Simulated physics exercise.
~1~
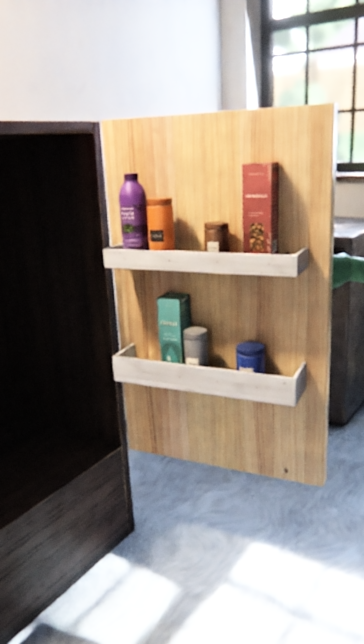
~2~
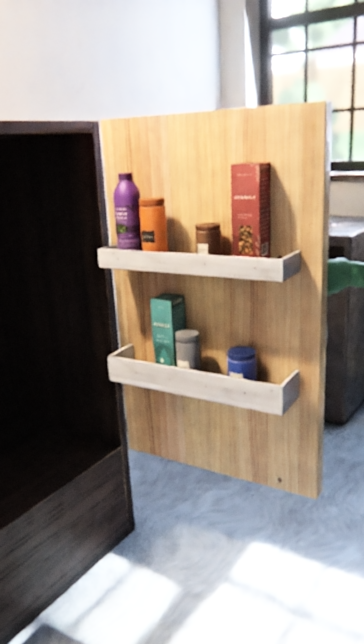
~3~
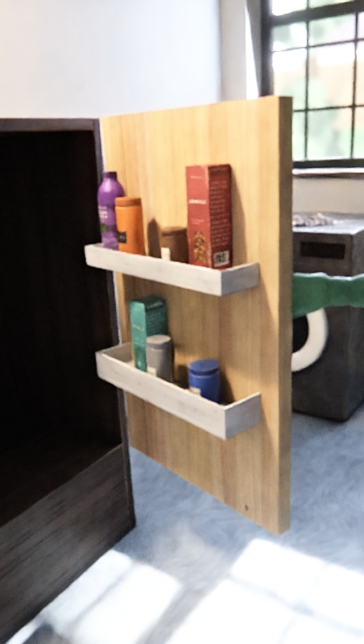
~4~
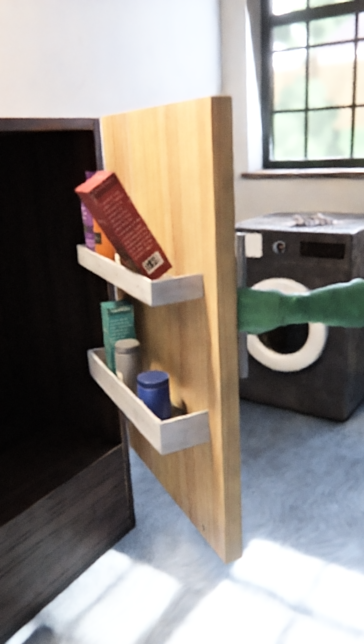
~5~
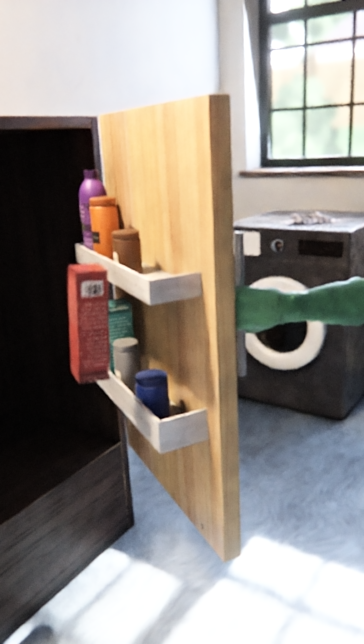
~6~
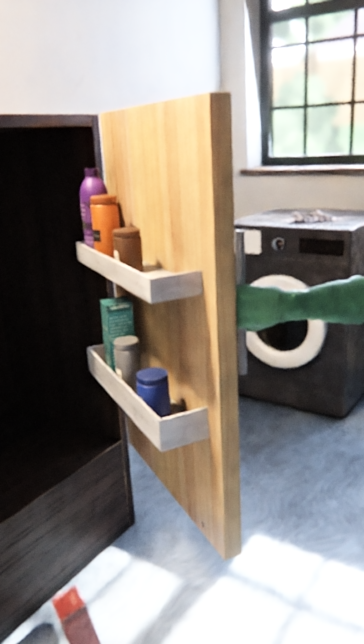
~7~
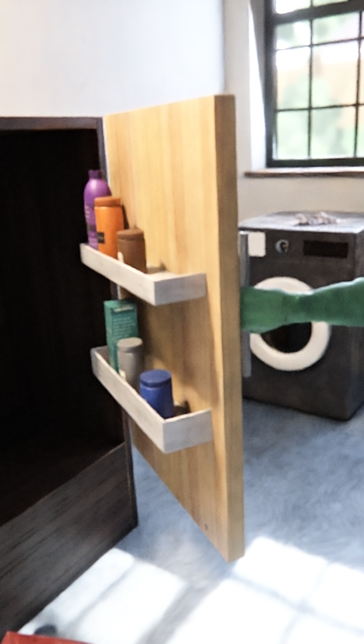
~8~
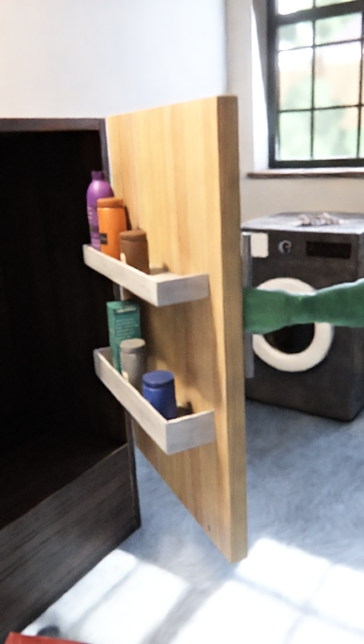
The clip shows a wooden cabinet door with two racks of bottles, jars and cartons being swung partway toward closed by a green-sleeved arm. The red carton tips over the upper rail and falls to the floor, while the other containers stay upright on their racks.
